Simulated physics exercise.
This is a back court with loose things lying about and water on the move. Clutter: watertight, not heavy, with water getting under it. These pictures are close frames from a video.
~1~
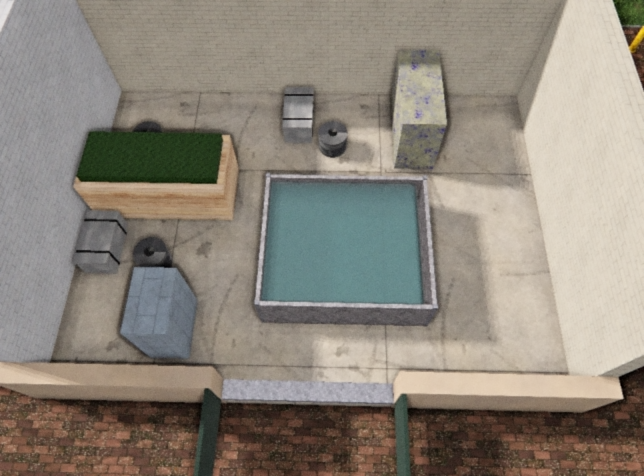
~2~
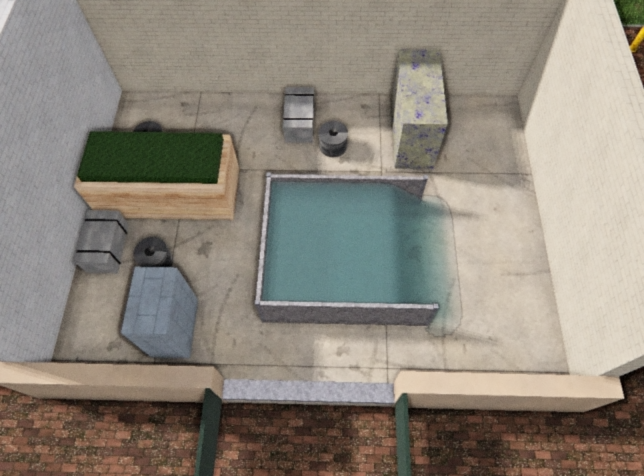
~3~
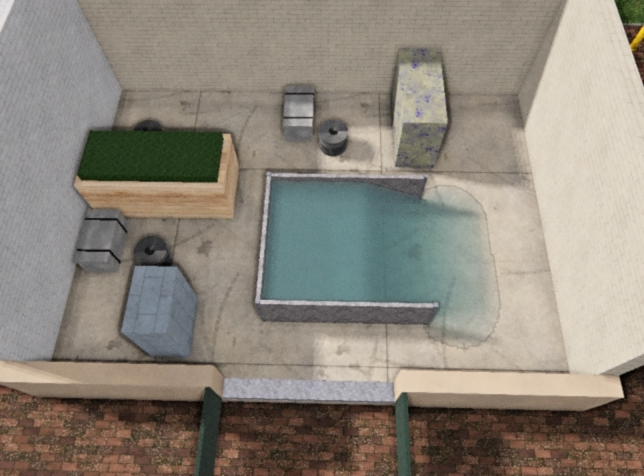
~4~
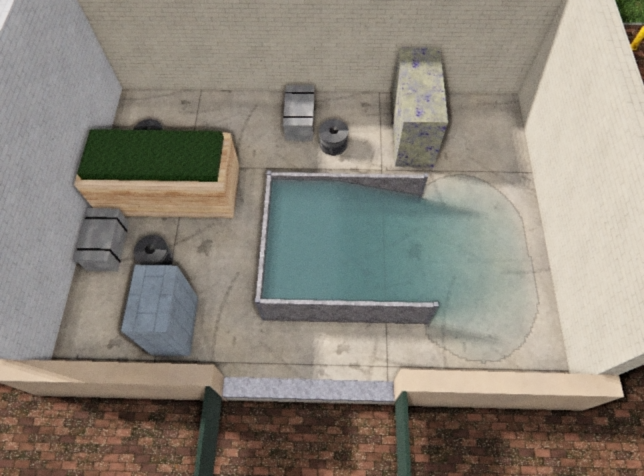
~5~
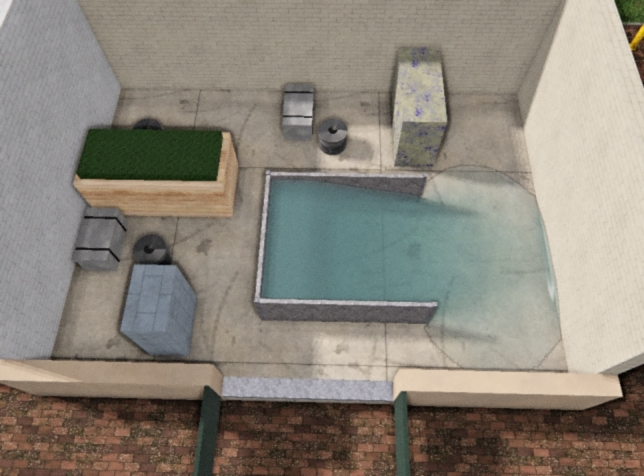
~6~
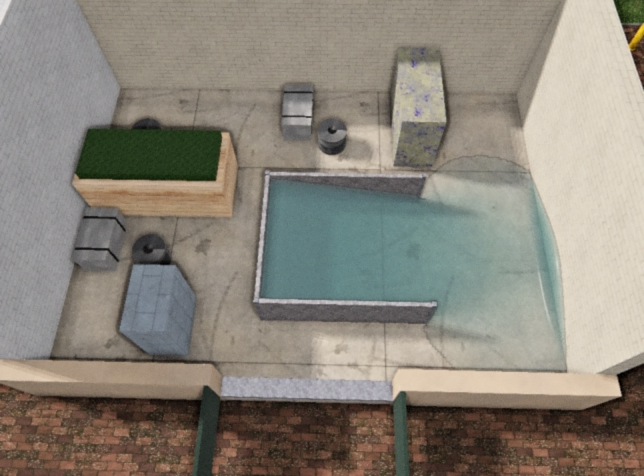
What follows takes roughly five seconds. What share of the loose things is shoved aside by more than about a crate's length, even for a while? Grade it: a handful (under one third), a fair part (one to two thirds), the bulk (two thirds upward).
A handful.
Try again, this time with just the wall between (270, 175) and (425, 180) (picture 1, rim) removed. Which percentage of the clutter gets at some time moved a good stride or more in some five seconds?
Near 60 %.
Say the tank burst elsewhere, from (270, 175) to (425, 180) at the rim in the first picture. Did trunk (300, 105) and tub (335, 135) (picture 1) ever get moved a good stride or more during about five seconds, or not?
In the order given: Travelled that far, travelled that far.
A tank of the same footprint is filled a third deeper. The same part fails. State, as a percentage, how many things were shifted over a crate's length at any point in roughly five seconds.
I reckon 0 per cent of the loose things.
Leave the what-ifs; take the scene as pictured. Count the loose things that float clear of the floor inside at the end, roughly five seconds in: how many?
By my reckoning the number comes out at 0.
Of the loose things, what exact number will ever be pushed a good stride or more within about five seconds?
The count is 0.
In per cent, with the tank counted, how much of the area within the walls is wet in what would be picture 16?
40 in a hundred, roughly.
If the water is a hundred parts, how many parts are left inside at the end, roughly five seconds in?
I'd put it near 96 per cent.
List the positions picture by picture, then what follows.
The first picture shows a trunk at (96, 236), on the bottom; a tub at (149, 251) rests on the ground; 0 of 5 have shifted.
The second picture shows a trunk at (97, 235), on the bottom; a tub at (150, 251), on the bottom; 0 of 5 have shifted.
The third picture shows a trunk at (97, 234) rests on the ground; a tub at (150, 250) rests on the ground; 0 of 5 have shifted.
The fourth picture shows a trunk at (97, 233), on the bottom; a tub at (150, 249), on the bottom; 0 of 5 have shifted.
The fifth picture shows a trunk at (96, 233), on the bottom; a tub at (149, 249) rests on the ground; 0 of 5 have shifted.
The sixth picture shows a trunk at (95, 233), on the bottom; a tub at (149, 249), on the bottom; 0 of 5 have shifted.
A moment on, 0 of 5 are well off their spots; 0 afloat.
Next, 0 of 5 are well off their spots; 0 afloat.
Later, 0 of 5 are well off their spots; 0 afloat.
In the end, 0 of 5 are well off their spots, and 0 have been at some point; 0 afloat.
